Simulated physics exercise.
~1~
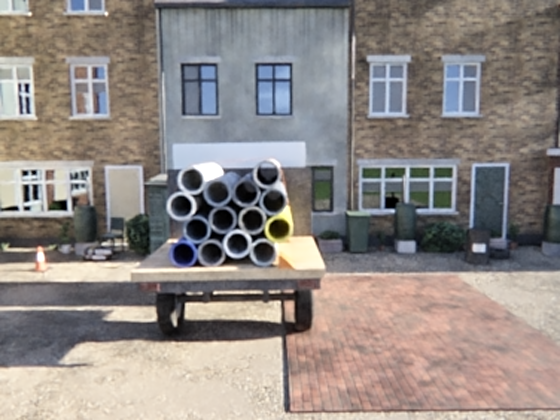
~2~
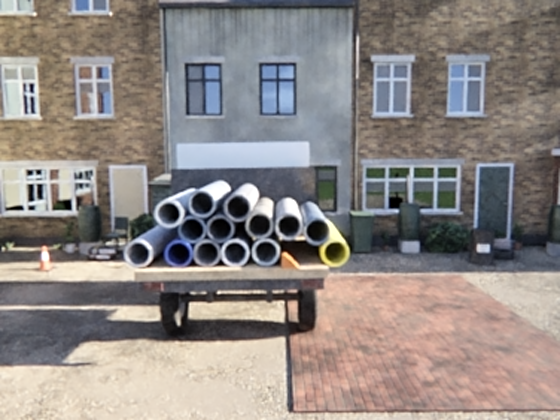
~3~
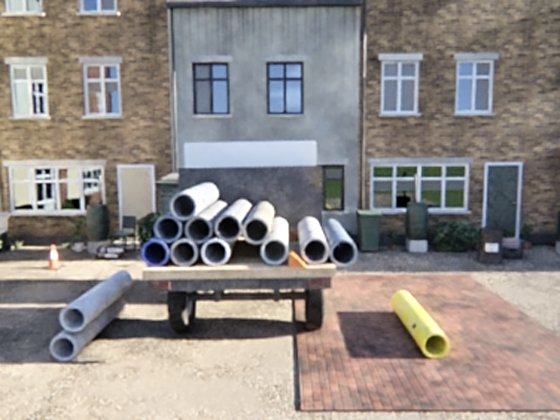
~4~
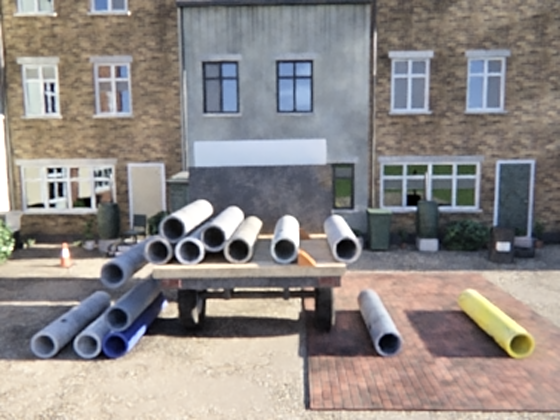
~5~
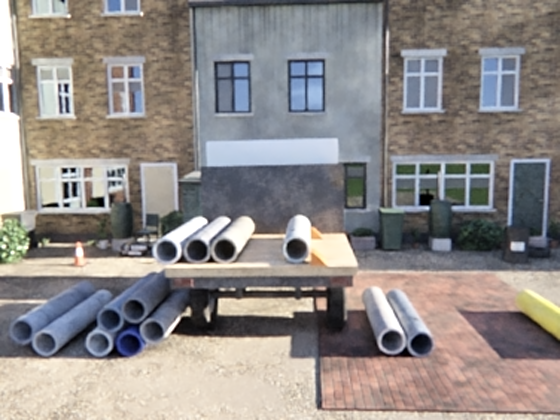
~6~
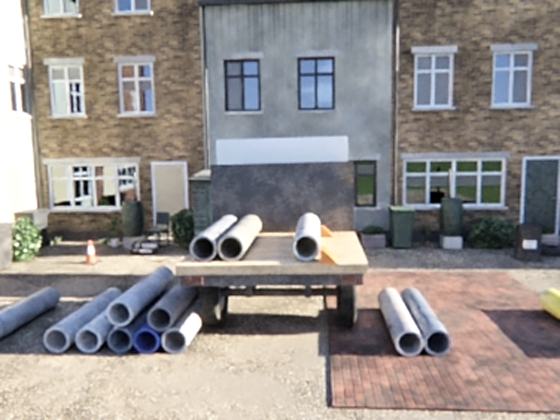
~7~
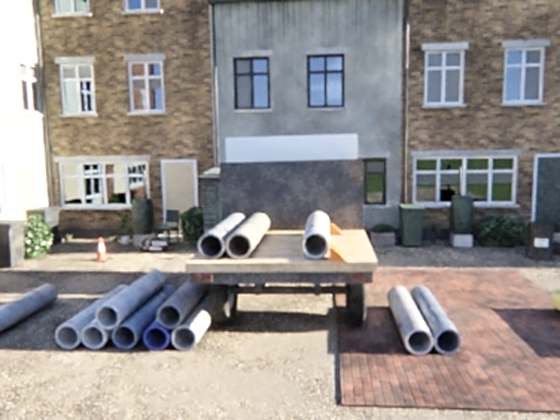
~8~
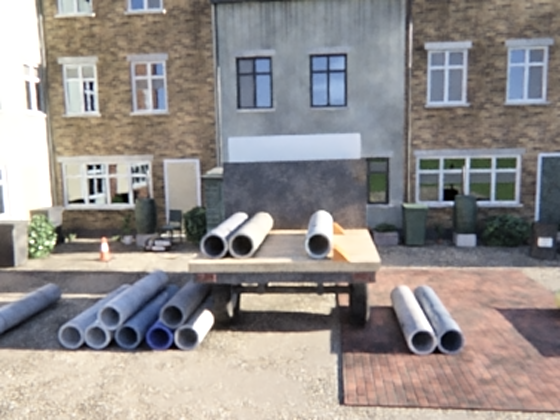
At first, concrete pipes, one blue and one yellow among them, sit stacked on a parked flatbed in front of brick houses. The stack slumps and spreads across the deck, and the yellow pipe drops off the right side and rolls away over the brick paving. Grey pipes tumble off to the left, and the blue one follows them over that edge. Another pair of grey pipes lands on the right as the view drifts left. At the end, three grey pipes remain on the deck, the blue one lies among those on the left, and the yellow has passed out of view.
